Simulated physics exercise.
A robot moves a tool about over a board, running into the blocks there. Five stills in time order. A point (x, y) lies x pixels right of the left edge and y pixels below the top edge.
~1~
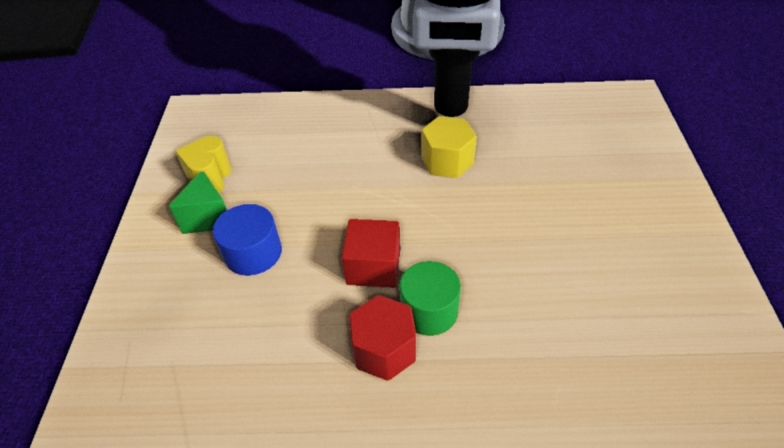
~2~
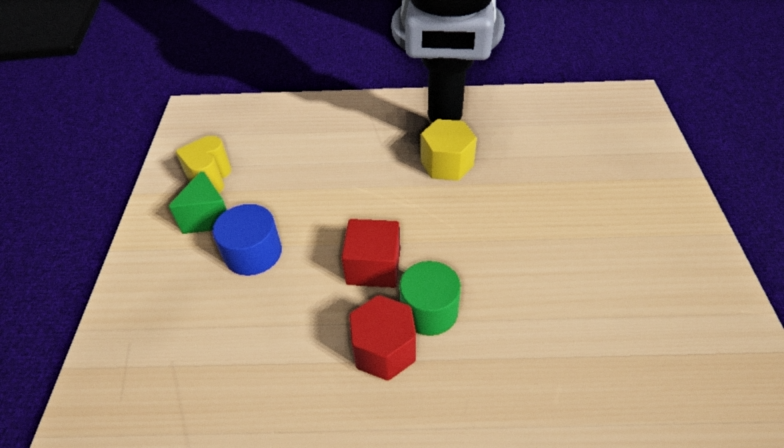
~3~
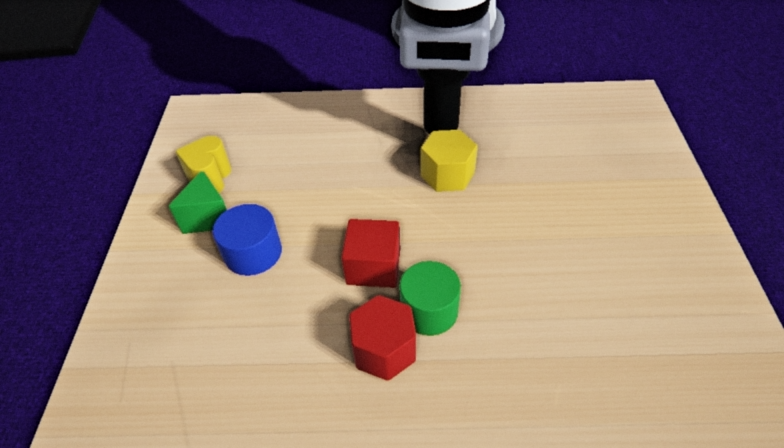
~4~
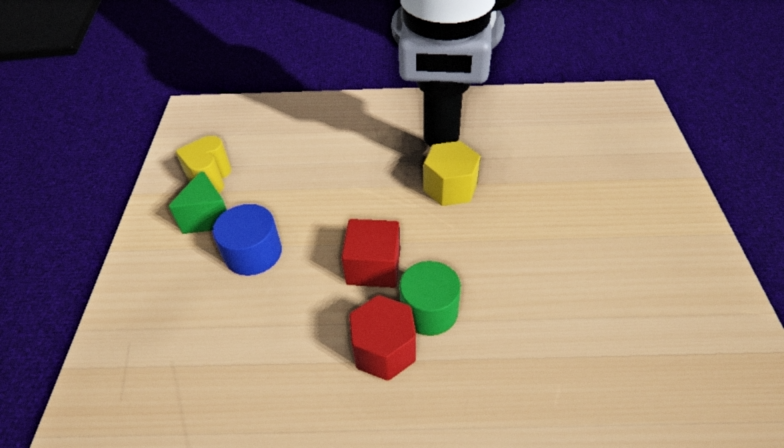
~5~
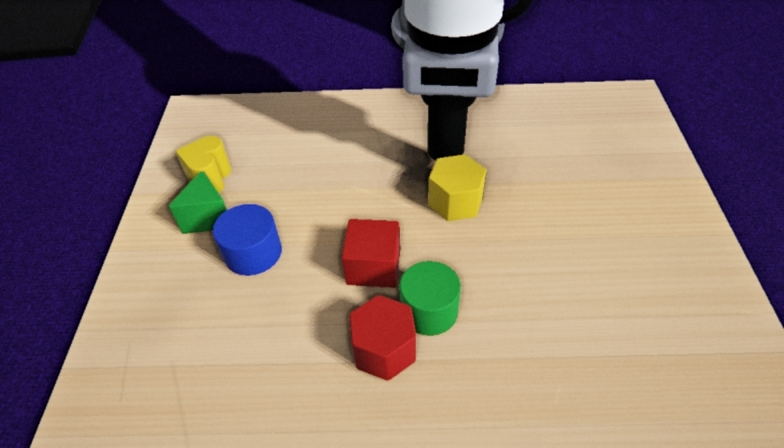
In this clip, a robot arm with a black tool pushes a yellow six-sided block a short way down a wooden board, the block drifting slightly right, while the red, green, blue and other yellow blocks stay still.
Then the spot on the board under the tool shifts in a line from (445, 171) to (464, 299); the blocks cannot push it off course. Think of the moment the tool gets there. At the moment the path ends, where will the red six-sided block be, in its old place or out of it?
It moves.
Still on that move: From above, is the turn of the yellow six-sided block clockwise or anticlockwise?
Its spin: Anticlockwise.
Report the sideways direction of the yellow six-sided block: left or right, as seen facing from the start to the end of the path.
So, looking from the first point of the path to the last, the yellow six-sided block moves leftwards.
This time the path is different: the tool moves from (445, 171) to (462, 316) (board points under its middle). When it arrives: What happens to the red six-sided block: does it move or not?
It is shifted.
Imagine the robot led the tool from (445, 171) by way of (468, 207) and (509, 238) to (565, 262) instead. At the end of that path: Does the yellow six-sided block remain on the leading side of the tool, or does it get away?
When the path is over, you would find the yellow six-sided block off to the side or behind the tool.
The first path, step by step. One third of the way, tool at (452, 191); yellow six-sided block at (472, 214), turned 15° anticlockwise.
Two thirds of the way, tool at (458, 233); yellow six-sided block at (491, 258), turned 35° anticlockwise.
At the end, tool at (466, 282); red square in place; red six-sided block at (369, 334); green cylinder at (425, 300); yellow six-sided block at (517, 298), turned 60° anticlockwise.
